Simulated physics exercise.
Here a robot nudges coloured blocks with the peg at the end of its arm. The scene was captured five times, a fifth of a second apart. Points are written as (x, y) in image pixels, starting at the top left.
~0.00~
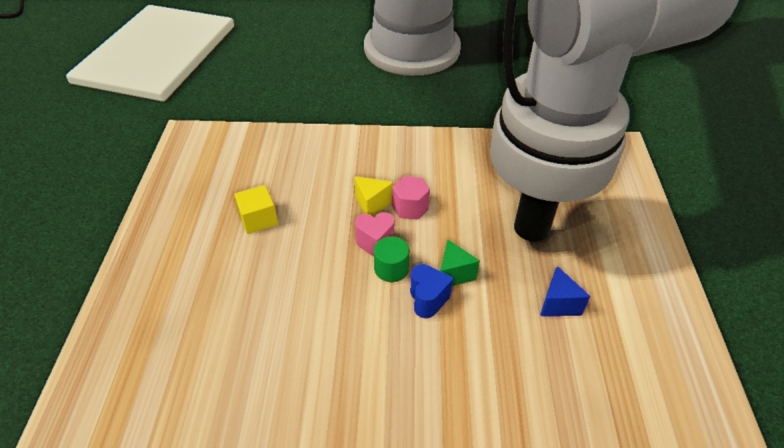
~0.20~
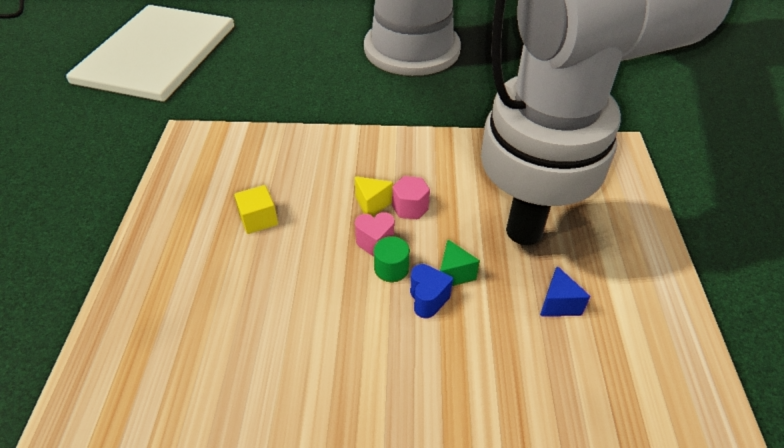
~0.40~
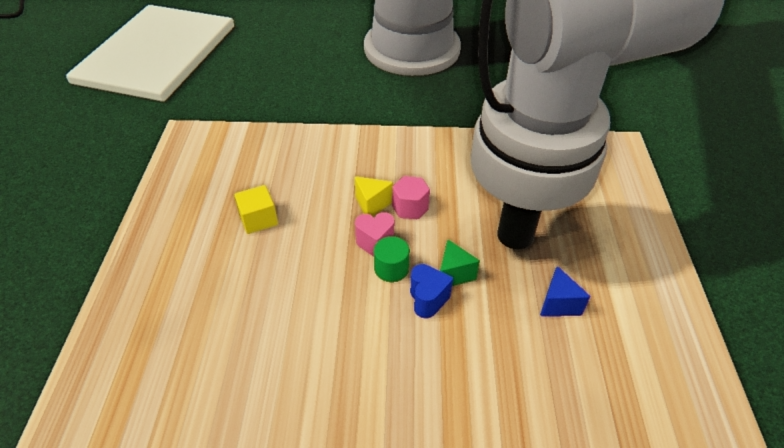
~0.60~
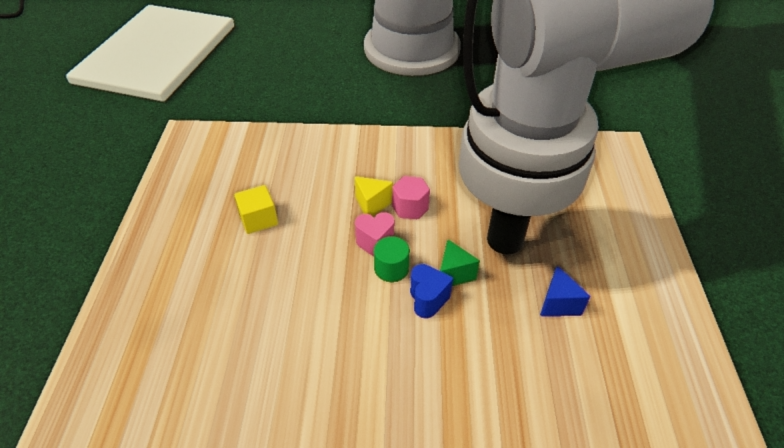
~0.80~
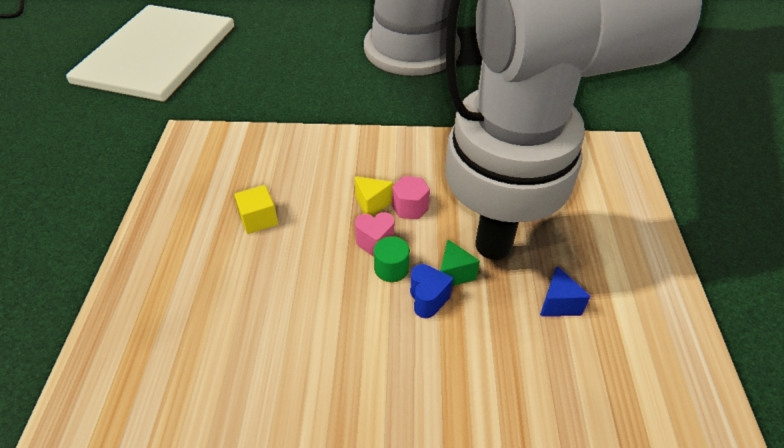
The robot arm starts above the right side of the wooden board, its black peg beyond the blue triangle. It glides a short way left and slightly nearer the viewer, bringing the peg close to the green triangle, while all the coloured blocks stay still.
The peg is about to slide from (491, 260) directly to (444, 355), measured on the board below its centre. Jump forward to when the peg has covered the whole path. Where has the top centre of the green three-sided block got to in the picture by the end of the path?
The green three-sided block ends near (443, 269).
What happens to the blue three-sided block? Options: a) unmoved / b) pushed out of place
The correct letter is a.
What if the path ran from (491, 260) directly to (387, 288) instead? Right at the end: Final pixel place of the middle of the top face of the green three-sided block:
Around (361, 287).
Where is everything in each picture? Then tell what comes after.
Lower end of the peg at (532, 229), tops of blocks, blue heart at (430, 281), green three-sided block at (456, 256), blue three-sided block at (565, 286), in the first picture.
Peg at (524, 232), blocks as before, in the second picture.
Peg at (515, 236), blocks as before, in the third picture.
Peg at (505, 241), blocks as before, in the fourth picture.
Peg at (494, 246), blue heart at (430, 281), green three-sided block at (456, 256), blue three-sided block at (565, 286), in the fifth picture.
The first path, step by step. One third of the way, peg at (478, 276); green three-sided block at (447, 265), turned 55° clockwise.
Two thirds of the way, peg at (462, 308); blue heart at (422, 286), turned 25° clockwise; green three-sided block at (443, 269), turned 75° clockwise.
At the end, peg at (445, 342); blue heart at (422, 286), turned 25° clockwise; green three-sided block at (443, 269), turned 75° clockwise; blue three-sided block not moved.
